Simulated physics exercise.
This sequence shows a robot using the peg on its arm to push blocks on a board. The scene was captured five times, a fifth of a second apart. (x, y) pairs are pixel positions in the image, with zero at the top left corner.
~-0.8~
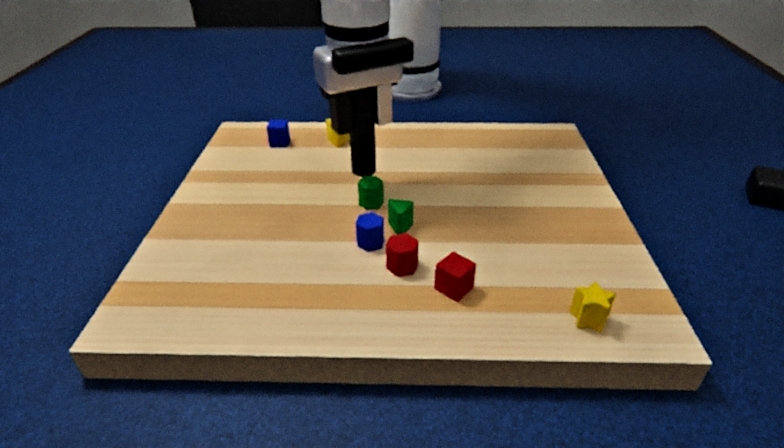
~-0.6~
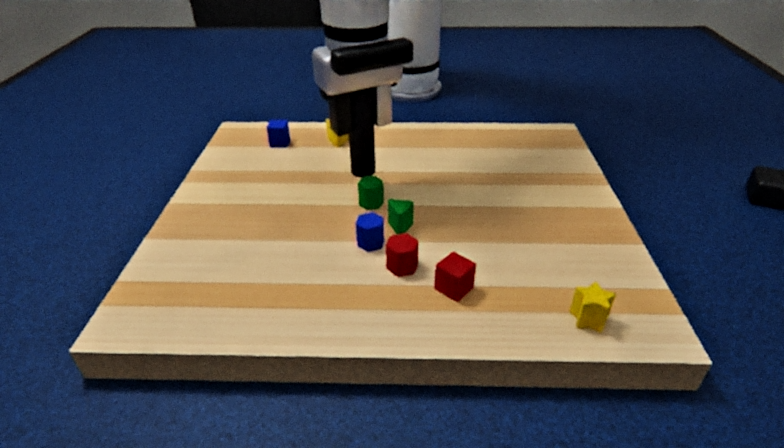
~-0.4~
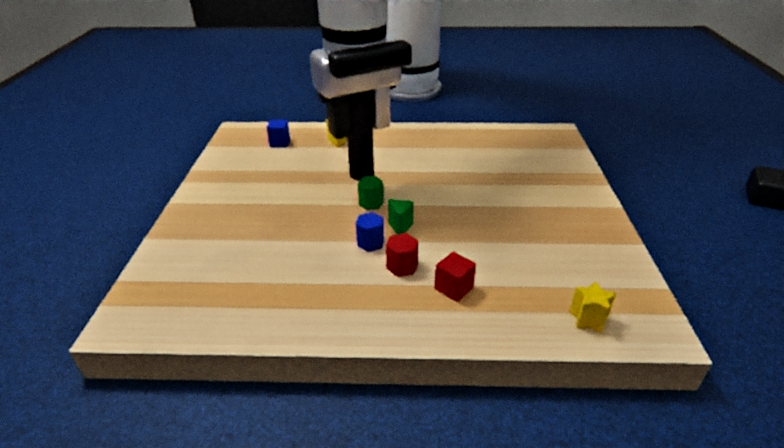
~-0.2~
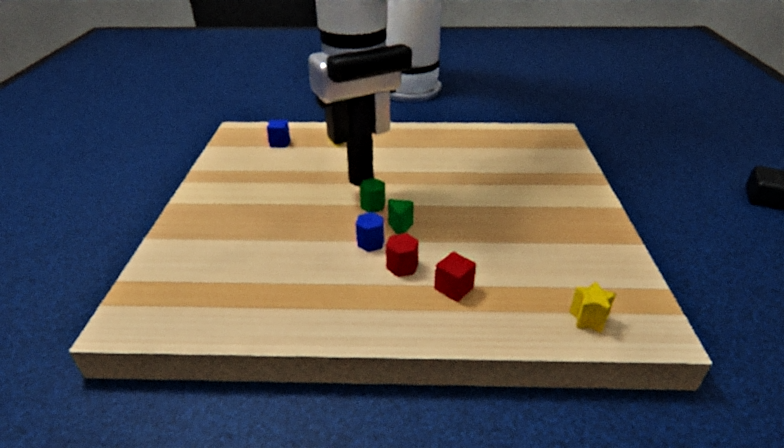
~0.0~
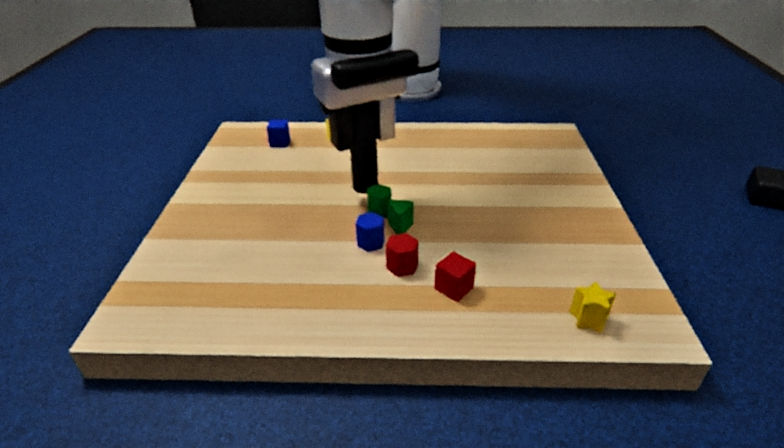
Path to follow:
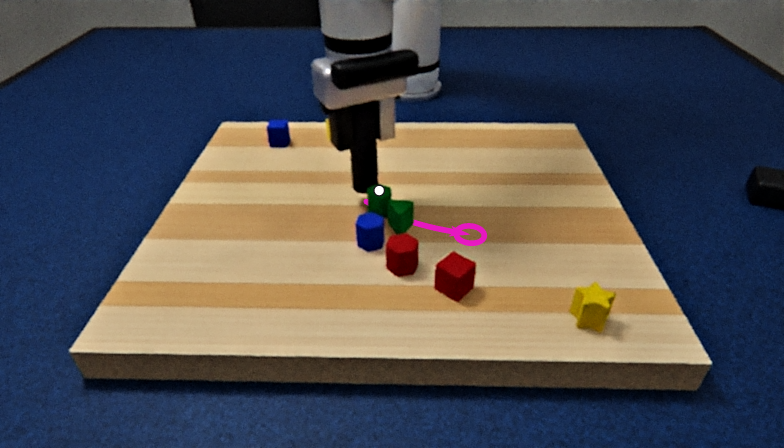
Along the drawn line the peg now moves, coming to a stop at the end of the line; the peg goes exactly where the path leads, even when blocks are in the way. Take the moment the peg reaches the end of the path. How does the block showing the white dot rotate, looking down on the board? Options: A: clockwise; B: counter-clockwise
A (clockwise)
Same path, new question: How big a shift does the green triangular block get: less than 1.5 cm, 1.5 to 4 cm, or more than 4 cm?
Offset: Above 4 cm.
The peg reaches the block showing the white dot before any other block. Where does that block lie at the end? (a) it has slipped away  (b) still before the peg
Option a.
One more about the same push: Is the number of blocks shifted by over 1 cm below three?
I'd say yes.
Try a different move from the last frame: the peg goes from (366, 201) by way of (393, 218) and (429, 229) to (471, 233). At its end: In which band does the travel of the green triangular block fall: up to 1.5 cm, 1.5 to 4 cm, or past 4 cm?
Long, over 4 cm.
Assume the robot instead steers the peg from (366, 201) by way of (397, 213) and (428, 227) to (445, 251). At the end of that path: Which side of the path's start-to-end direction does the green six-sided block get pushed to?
Shifted right.
Path on the board, from (366, 201) by way of (395, 216) and (430, 227) to (470, 234); the dot is on the green six-sided block.
What follows on the original path. One third of the way, peg at (395, 201); green six-sided block at (400, 209), turned 50° clockwise; green triangular block at (414, 219), turned 50° anticlockwise.
Two thirds of the way, peg at (431, 213); green six-sided block at (425, 220), turned 105° clockwise; green triangular block at (422, 234).
At the end, peg at (472, 220); blue six-sided block in place; green six-sided block at (435, 222), turned 125° clockwise; green triangular block at (425, 235).
